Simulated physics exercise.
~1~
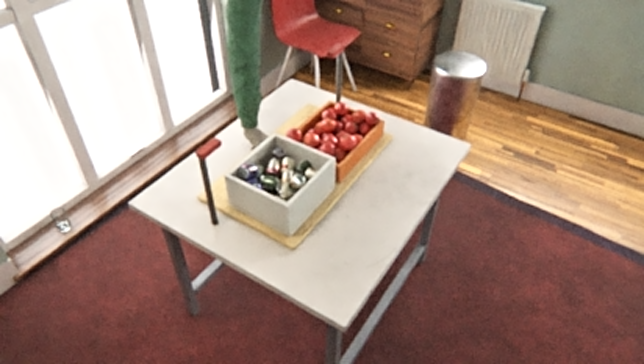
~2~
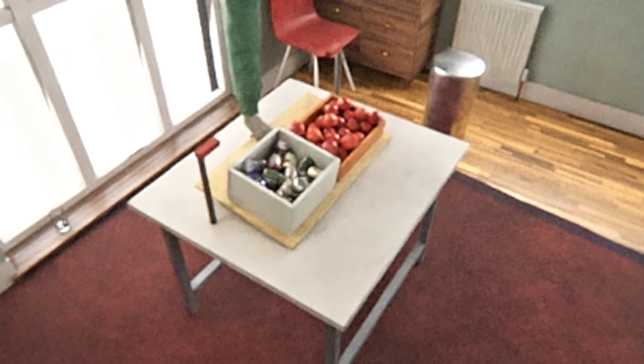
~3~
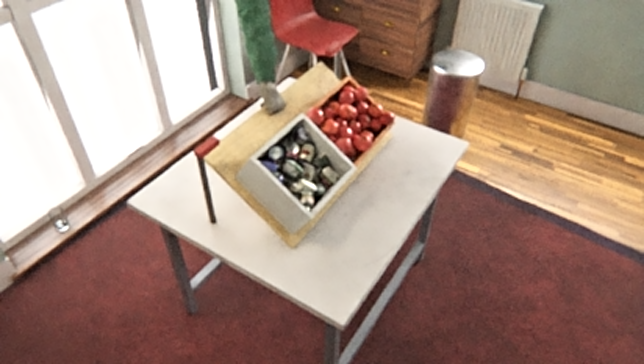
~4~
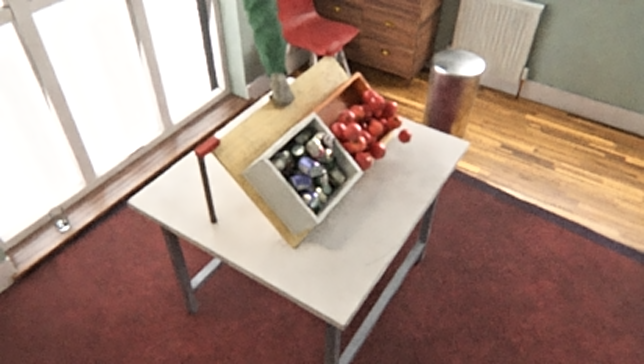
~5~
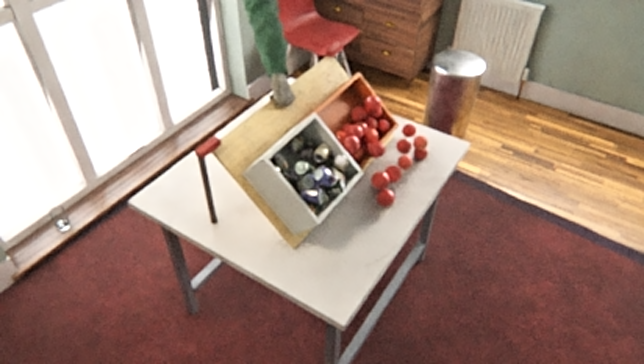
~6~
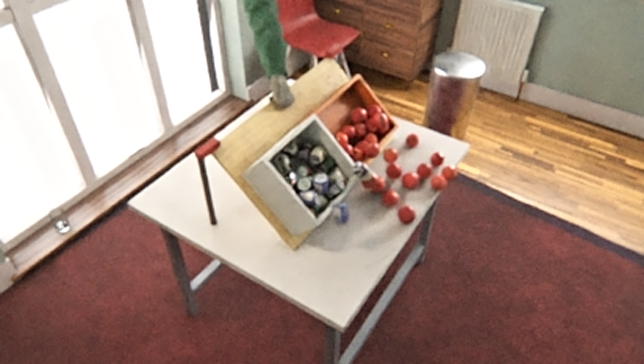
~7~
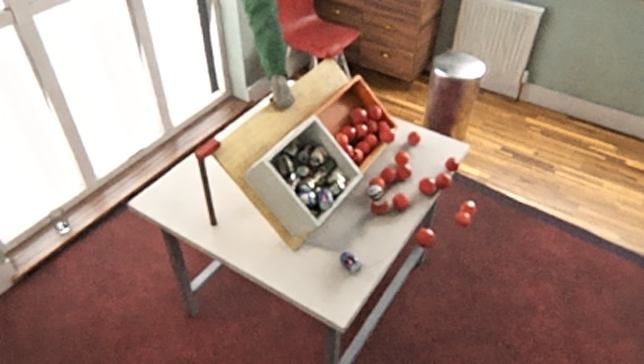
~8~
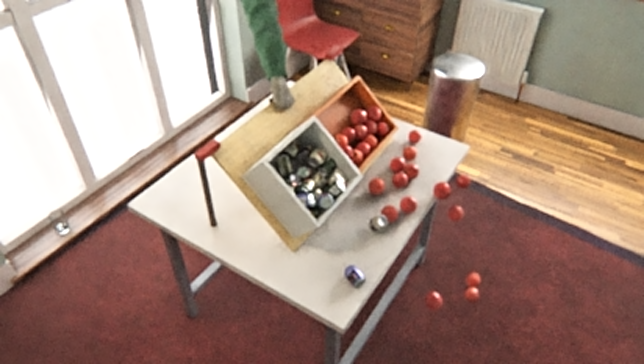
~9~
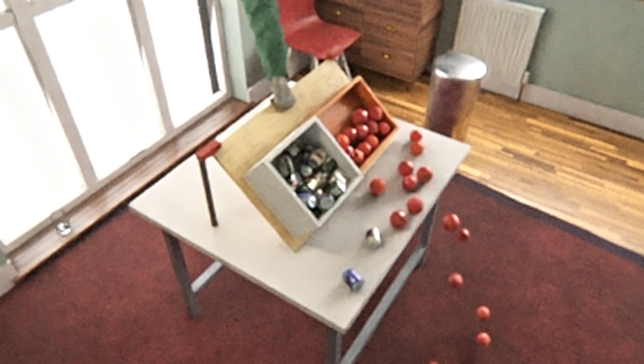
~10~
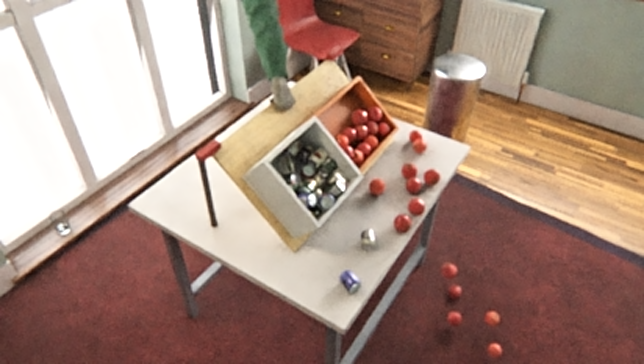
The video shows a hinged board on a white table being tilted steeply, lifting an orange tote of tomatoes and a white tote of mini cans. Many tomatoes spill rightward, several falling to the red carpet, while two cans roll onto the table, and the board stays tilted.
